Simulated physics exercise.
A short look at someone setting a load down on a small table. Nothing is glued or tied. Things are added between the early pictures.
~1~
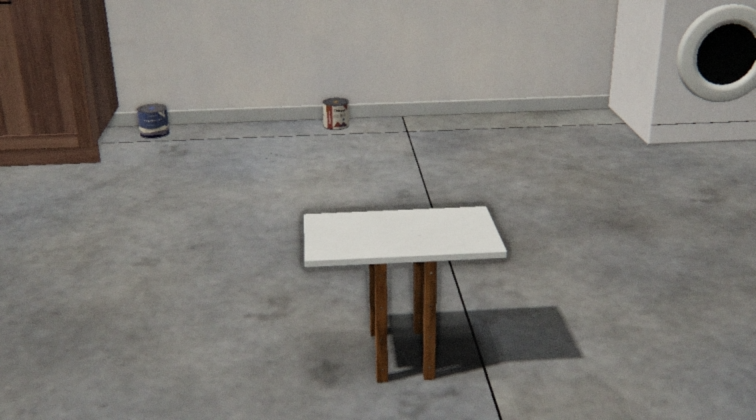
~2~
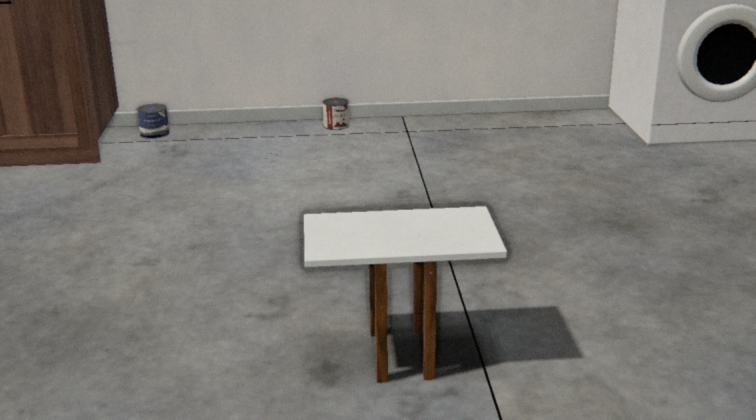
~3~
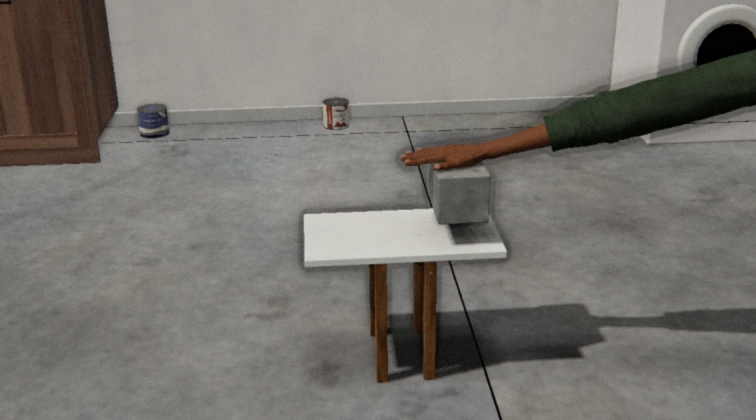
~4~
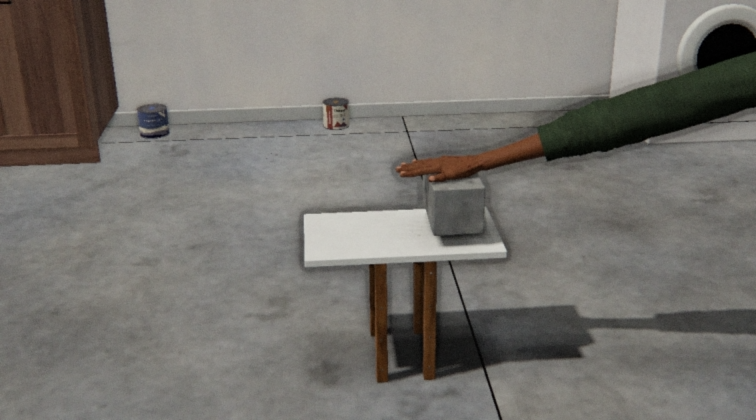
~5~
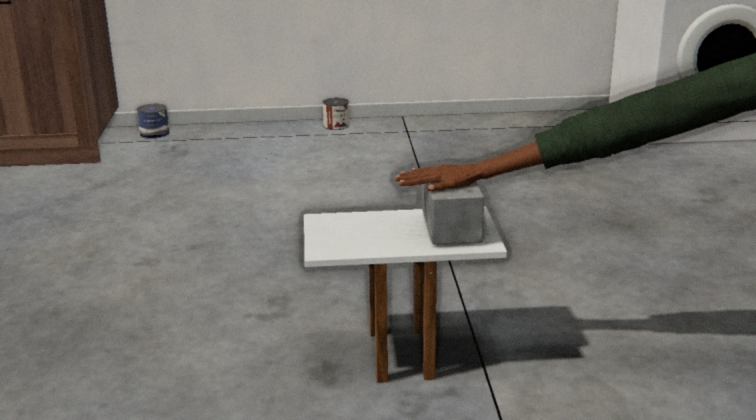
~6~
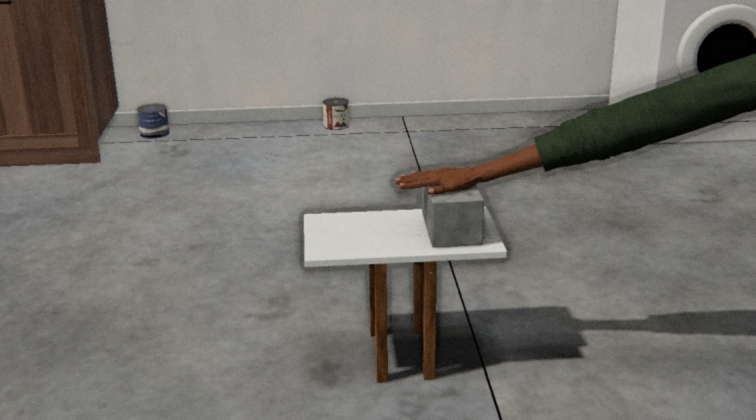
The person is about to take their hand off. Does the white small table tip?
Outcome: The white small table goes over.
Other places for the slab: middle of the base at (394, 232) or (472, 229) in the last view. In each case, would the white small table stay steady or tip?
The white small table does not tip; tilts up.
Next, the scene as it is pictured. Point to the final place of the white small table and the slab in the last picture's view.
Near (521, 276) and (697, 319).
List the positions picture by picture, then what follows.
The first frame shows white small table (401, 235).
The second frame shows white small table (401, 235).
The third frame shows still on the way; white small table (401, 235); slab (457, 184).
The fourth frame shows still on the way; white small table (401, 235); slab (452, 195).
The fifth frame shows still on the way; white small table (401, 235); slab (451, 204).
The sixth frame shows in place, still held; white small table (401, 235); slab (451, 207).
Then, 0.72 s on from there, white small table turned 29° from its first pose near (467, 235).
In the end, the white small table overbalances, near (521, 276).
